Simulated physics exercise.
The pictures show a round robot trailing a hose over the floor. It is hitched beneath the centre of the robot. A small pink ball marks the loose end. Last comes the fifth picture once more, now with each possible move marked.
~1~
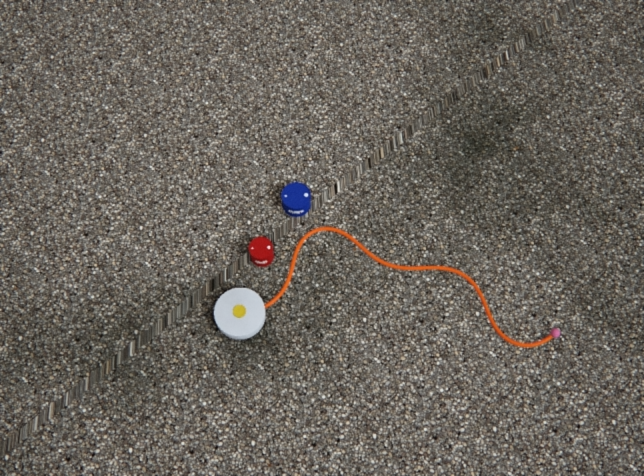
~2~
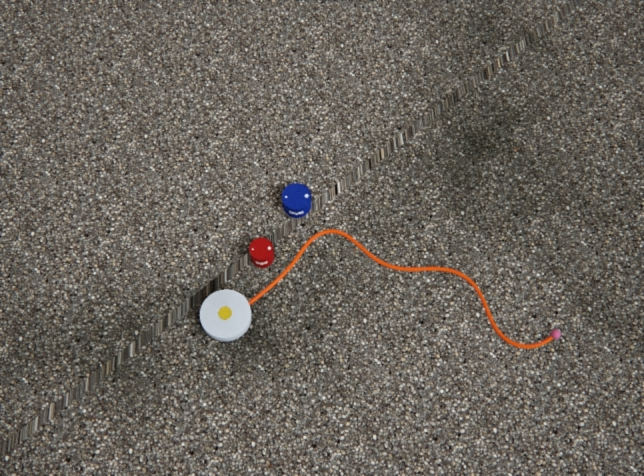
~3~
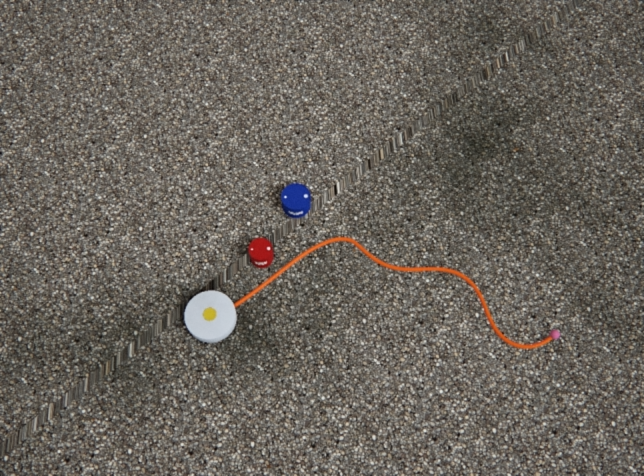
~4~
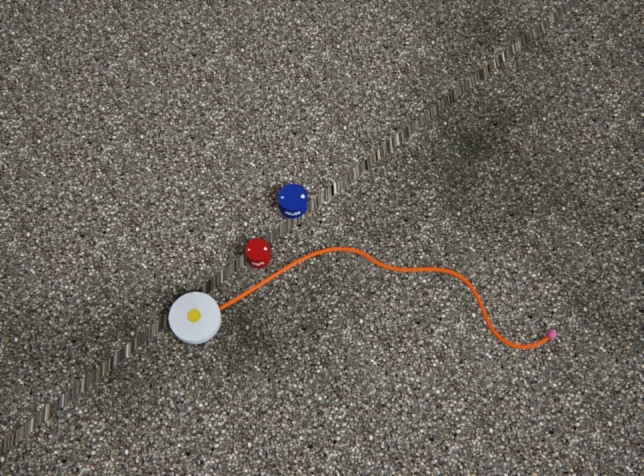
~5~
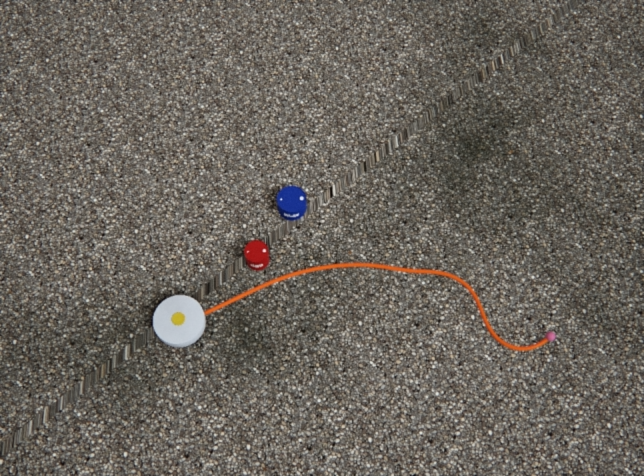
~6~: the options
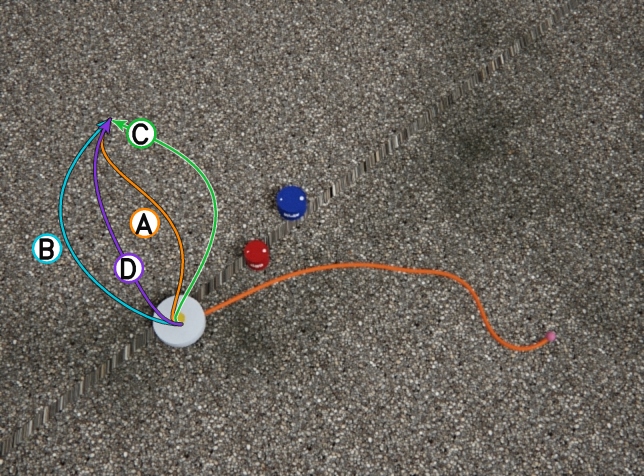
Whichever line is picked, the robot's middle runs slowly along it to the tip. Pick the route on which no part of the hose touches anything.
Only B misses them all.
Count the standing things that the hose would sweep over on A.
One.
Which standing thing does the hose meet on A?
The red pot.
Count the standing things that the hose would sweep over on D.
In all, one.
On the copy, A from (181, 324) via (160, 209) to (110, 120); B from (181, 324) via (67, 241) to (110, 120); C from (181, 324) via (213, 195) to (113, 121); D from (181, 324) via (110, 230) to (110, 120).
On B. First, robot (84, 269), middle of the hose (295, 301), free end (502, 328).
Then, robot (64, 174), middle of the hose (228, 278), free end (430, 315).
Finally, robot (108, 115), middle of the hose (216, 259), free end (410, 313); nothing has been touched.
By contrast, A meets the red pot; C meets the red pot and blue tub; D meets the red pot.
